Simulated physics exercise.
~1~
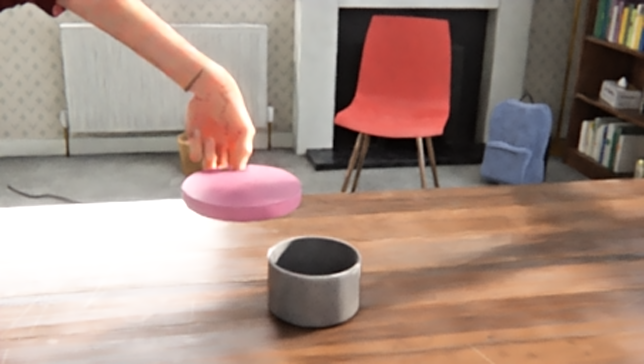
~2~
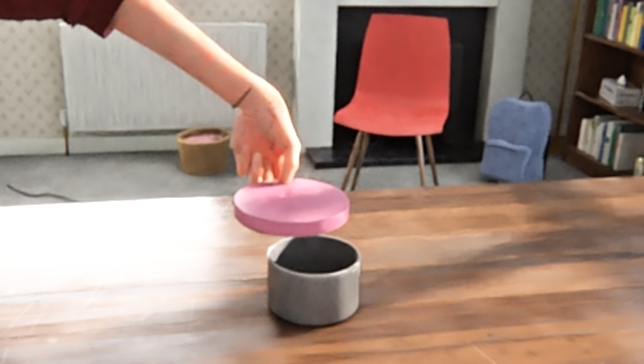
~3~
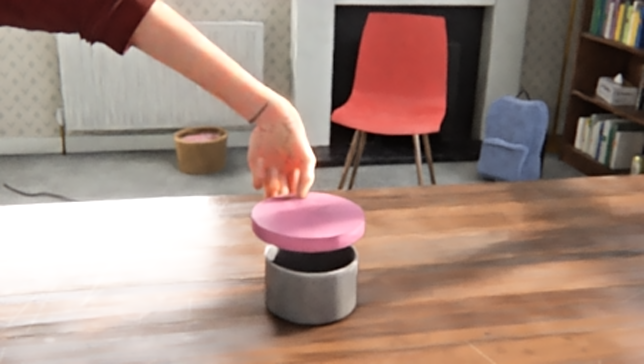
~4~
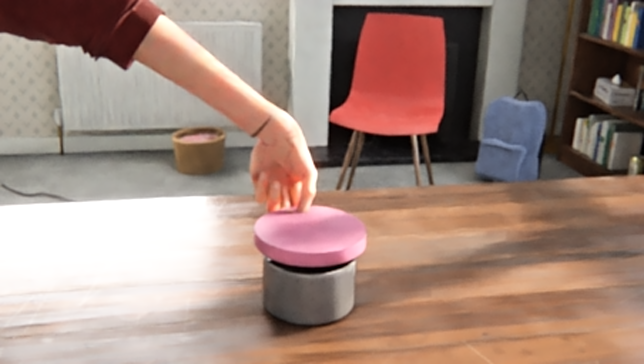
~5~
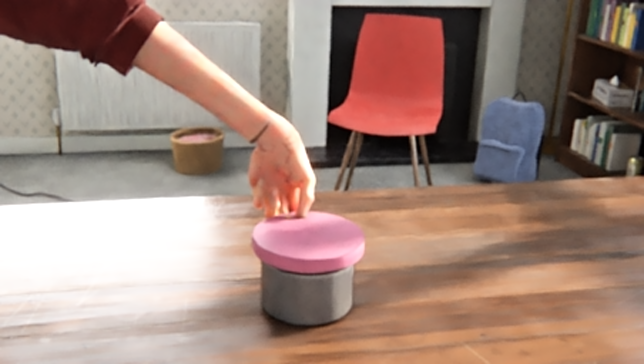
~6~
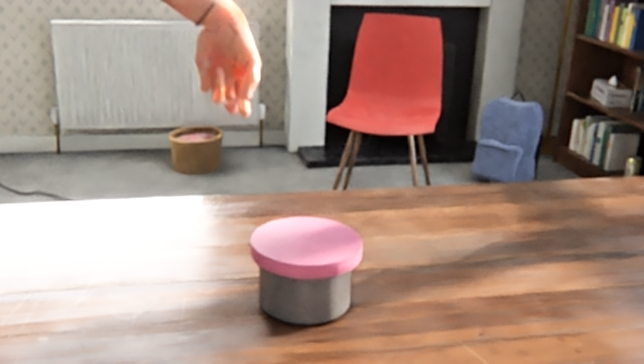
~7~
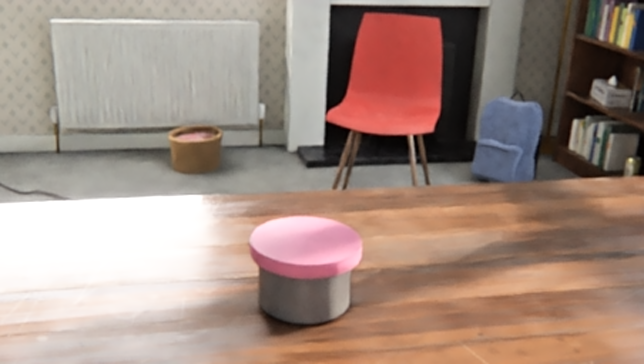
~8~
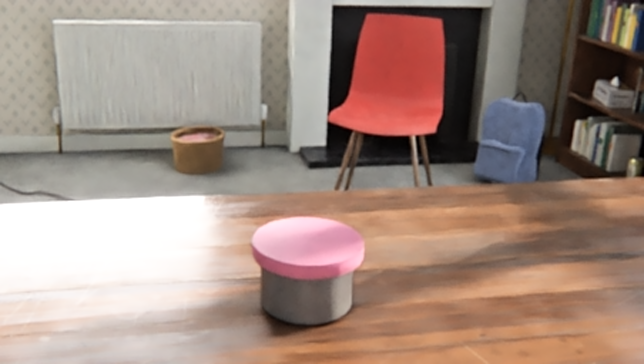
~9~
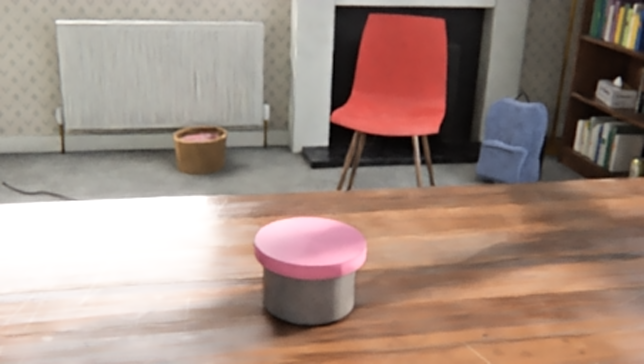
To begin with, a hand reaches in from the upper left, holding a round pink disc above and slightly left of an open grey pot on a wooden table. Behind the table are a white radiator, a basket, a red chair, a blue backpack and a bookshelf. The hand carries the disc to the right until it is over the pot, then lowers it onto the rim. The fingers let go, and the hand draws back up to the left and out of view. The disc stays on top, covering the pot's opening like a lid.
